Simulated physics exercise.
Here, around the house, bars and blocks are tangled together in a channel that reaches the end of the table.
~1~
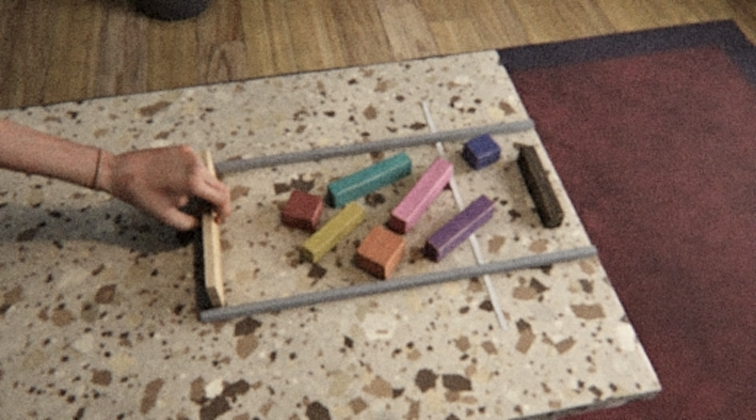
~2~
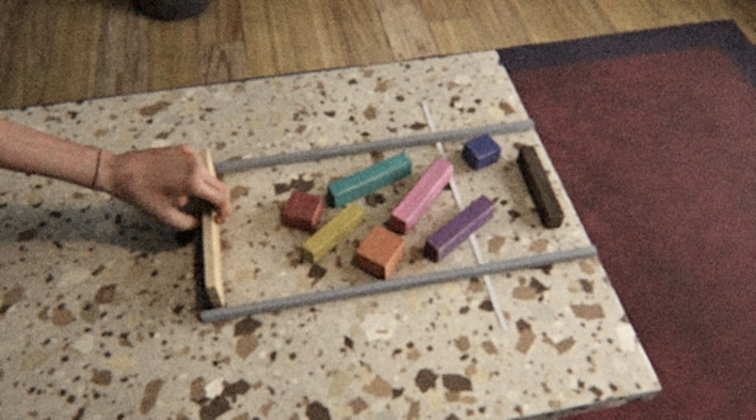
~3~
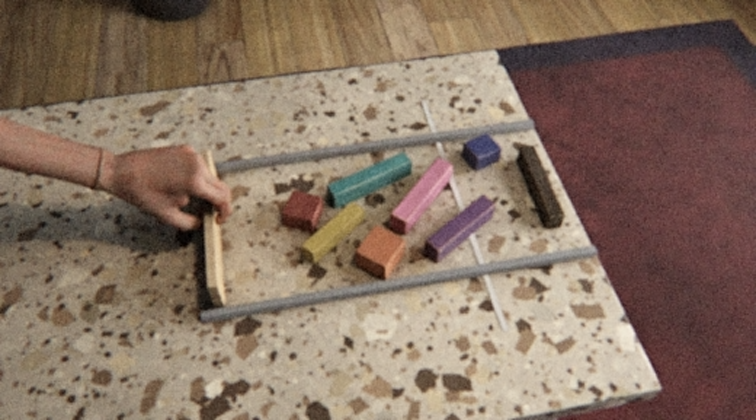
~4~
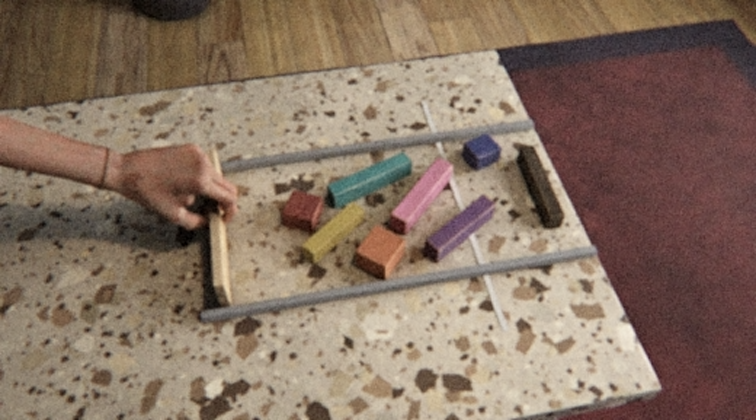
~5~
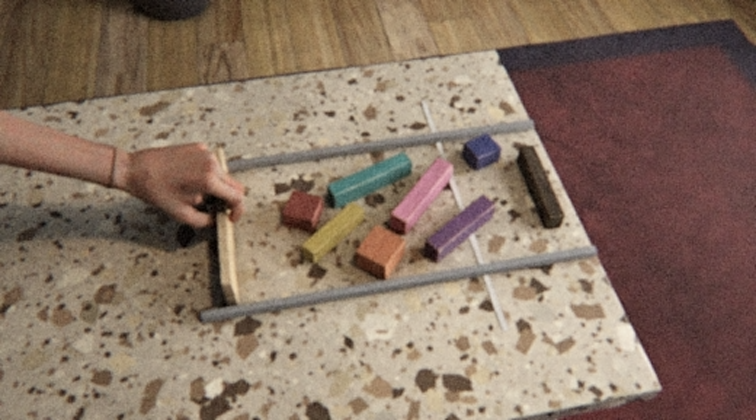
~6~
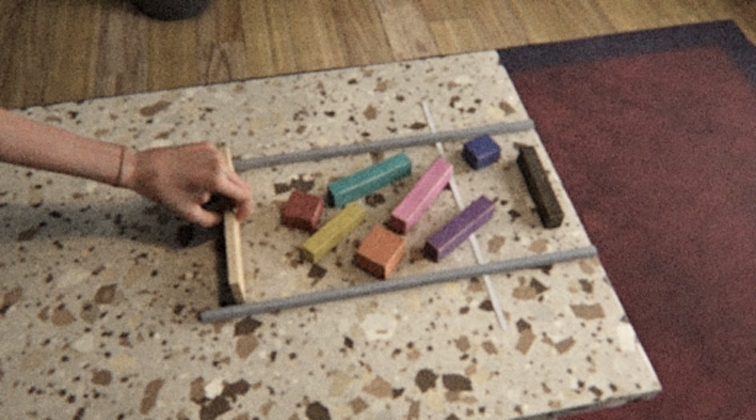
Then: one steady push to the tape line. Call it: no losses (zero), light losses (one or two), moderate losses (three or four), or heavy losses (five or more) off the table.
No losses.
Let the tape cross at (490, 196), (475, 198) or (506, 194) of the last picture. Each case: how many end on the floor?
Going through each try, you'd get 2, 2 and 3.
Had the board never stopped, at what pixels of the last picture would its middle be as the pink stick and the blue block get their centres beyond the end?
For the pink stick, about (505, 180); for the blue block, about (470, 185).
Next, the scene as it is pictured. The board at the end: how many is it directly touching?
At rest, 3 are in contact.
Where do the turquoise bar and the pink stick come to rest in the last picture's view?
Approximately (512, 147) for one, approximately (519, 189) for the other.
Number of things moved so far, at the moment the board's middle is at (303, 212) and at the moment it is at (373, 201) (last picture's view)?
At the first spot the count is 3, and at the second it is 6.
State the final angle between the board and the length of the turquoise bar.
Roughly 60 degrees.
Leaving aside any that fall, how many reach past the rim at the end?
I'd say 3 of them.
Soon after, none off yet; black bar at rest near (540, 185); blue block at rest near (481, 152); purple bar at rest near (460, 228).
At rest, the number that fall off is zero.
